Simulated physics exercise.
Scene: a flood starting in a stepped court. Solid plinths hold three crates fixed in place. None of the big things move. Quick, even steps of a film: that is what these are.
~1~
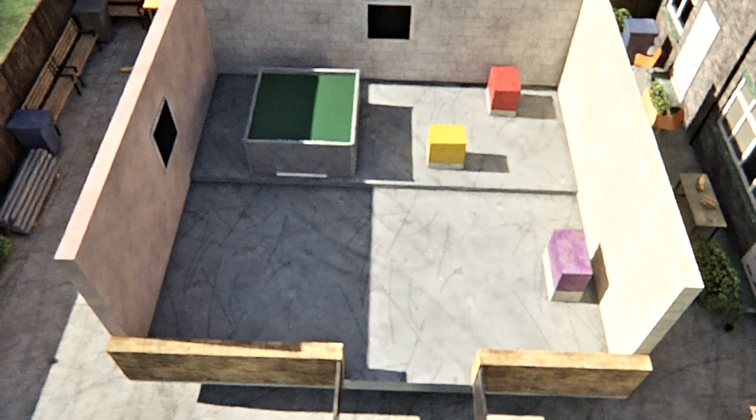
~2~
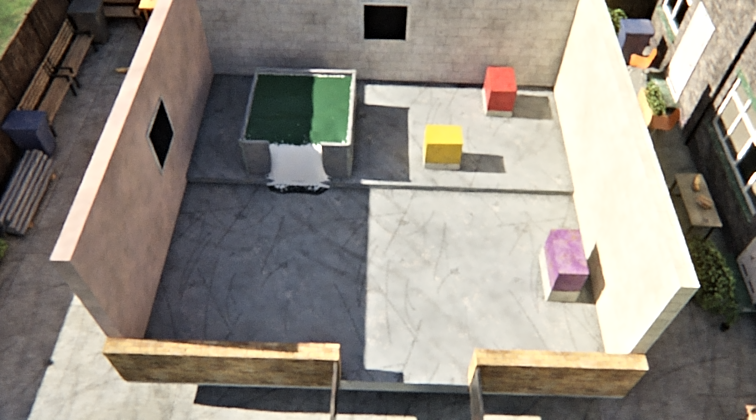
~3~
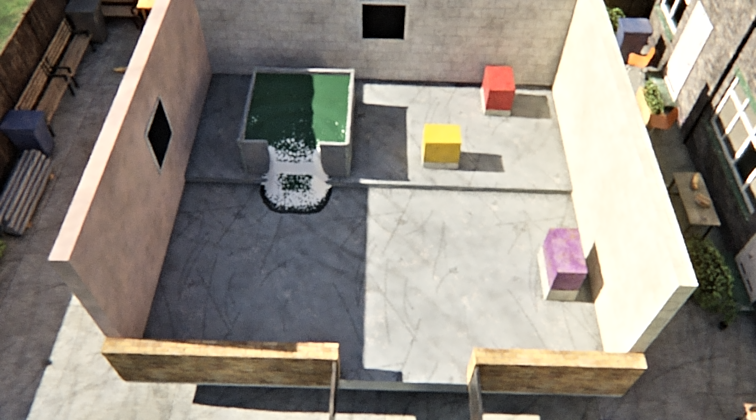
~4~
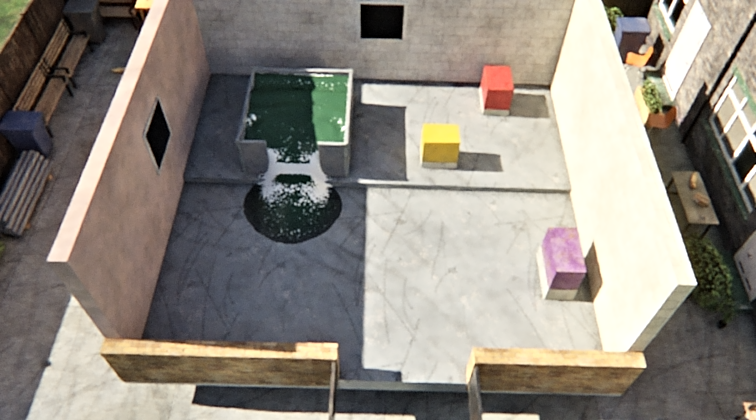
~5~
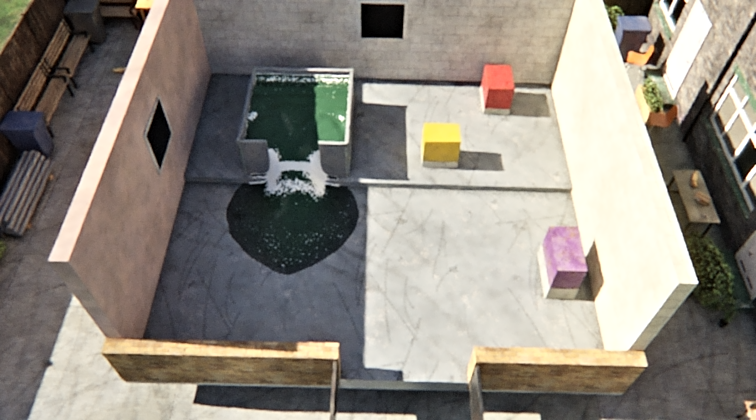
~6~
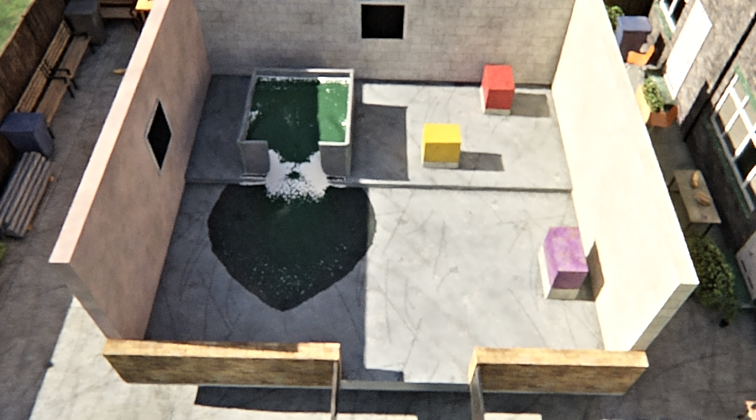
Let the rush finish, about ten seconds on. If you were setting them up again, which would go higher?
I'd say the purple crate can stay, the yellow crate can stay, the red crate can stay.
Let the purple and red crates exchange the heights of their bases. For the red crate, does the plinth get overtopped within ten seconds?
Then: The red crate is not reached.
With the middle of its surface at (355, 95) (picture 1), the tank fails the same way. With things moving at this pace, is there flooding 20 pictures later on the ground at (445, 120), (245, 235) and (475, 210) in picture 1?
Untouched, submerged, untouched.
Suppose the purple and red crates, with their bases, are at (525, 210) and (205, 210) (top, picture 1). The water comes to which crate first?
The red-painted one, I think.
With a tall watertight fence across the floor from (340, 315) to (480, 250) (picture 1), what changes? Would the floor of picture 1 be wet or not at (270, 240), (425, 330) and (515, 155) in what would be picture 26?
Taking the three spots in order: Soaked, soaked, spared.
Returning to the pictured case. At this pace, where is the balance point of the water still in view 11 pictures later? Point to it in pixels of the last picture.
It is around (292, 208).
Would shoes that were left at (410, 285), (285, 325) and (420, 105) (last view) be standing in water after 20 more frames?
Going through them in order, I'd call them drenched, drenched and clear.
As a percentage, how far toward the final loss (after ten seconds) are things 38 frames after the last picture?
Roughly 70 percent.
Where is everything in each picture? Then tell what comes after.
The first picture shows still water in the open tank at (304, 107).
In the second picture, water pours out at (298, 164) and has run to (272, 185).
In the third picture, the front is at (308, 211), out from the gap at (296, 164).
In the fourth picture, the front is at (294, 240), out from the gap at (295, 164).
In the fifth picture, water pours out at (296, 164) and has run to (277, 268).
In the sixth picture, water pours out at (296, 164) and has run to (284, 306).
A moment on, water covers 35 % of the floor; the purple crate not reached, the yellow crate not reached, the red crate not reached.
Next, water covers 35 % of the floor; the purple crate not reached, the yellow crate not reached, the red crate not reached.
Then, water covers 35 % of the floor; the purple crate water round its plinth, the yellow crate not reached, the red crate not reached.
Later, water covers 50 % of the floor; the purple crate water round its plinth, the yellow crate not reached, the red crate not reached.
In the end, water covers 65 % of the floor; the purple crate stayed above the water, the yellow crate stayed above the water, the red crate stayed above the water.
